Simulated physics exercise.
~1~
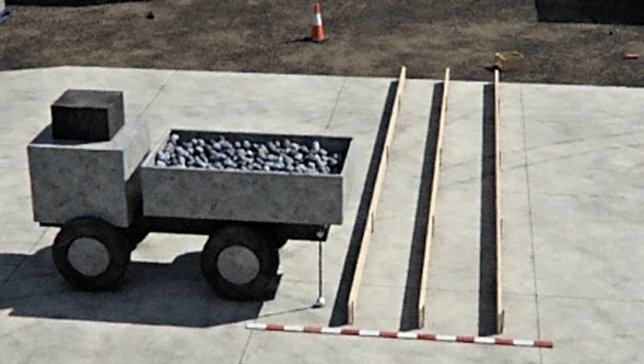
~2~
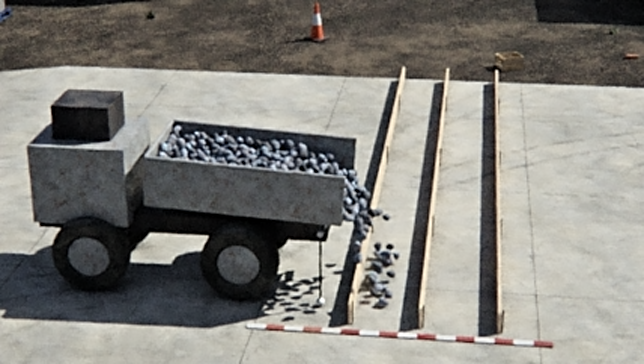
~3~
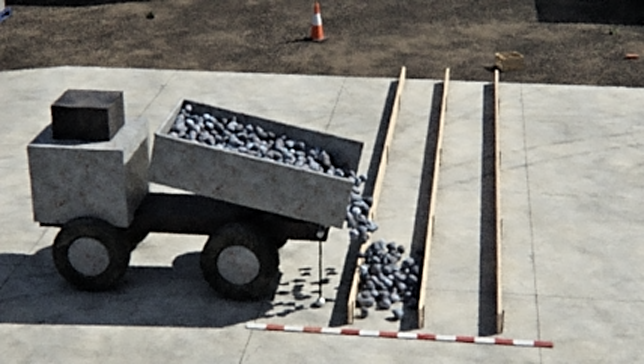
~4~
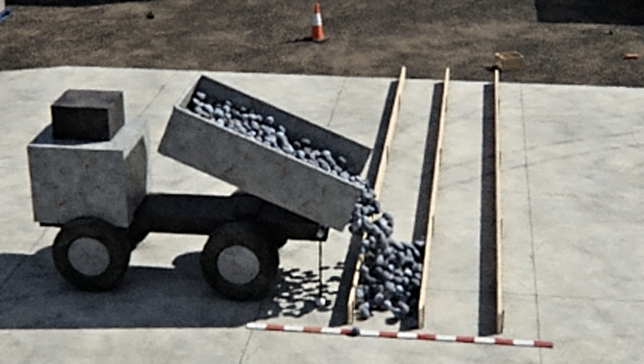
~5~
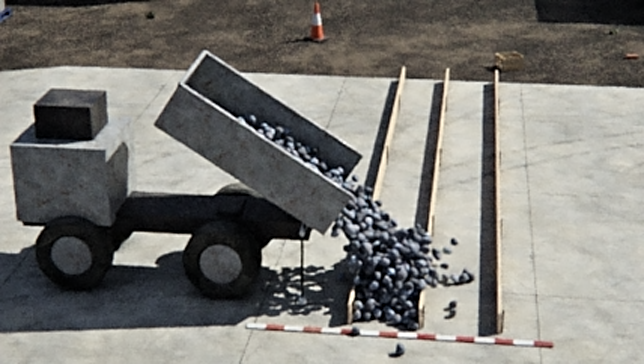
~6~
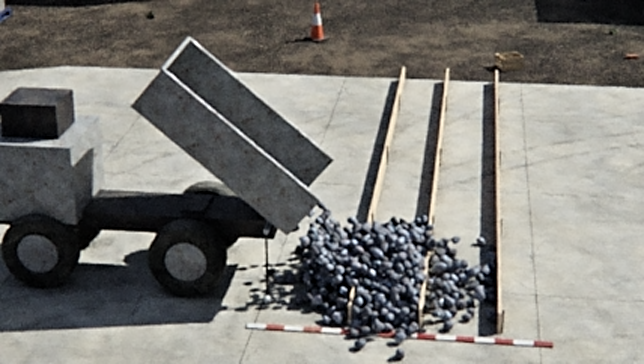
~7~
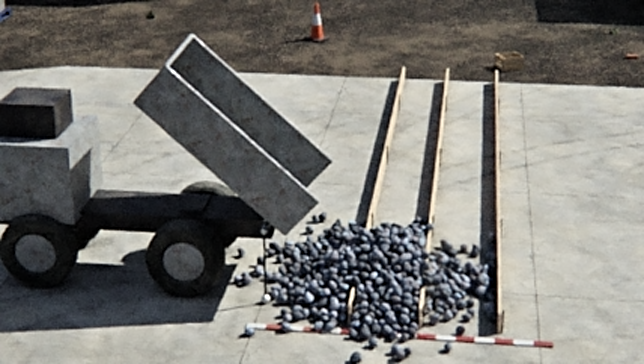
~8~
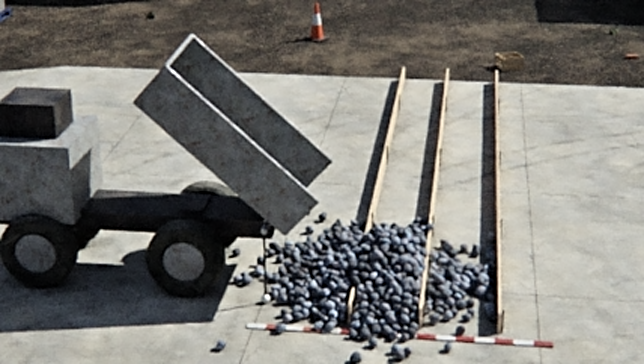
Grey tipper truck raising its body and edging left, pouring dark stones into a heap mostly across the nearer of two board-edged bays.
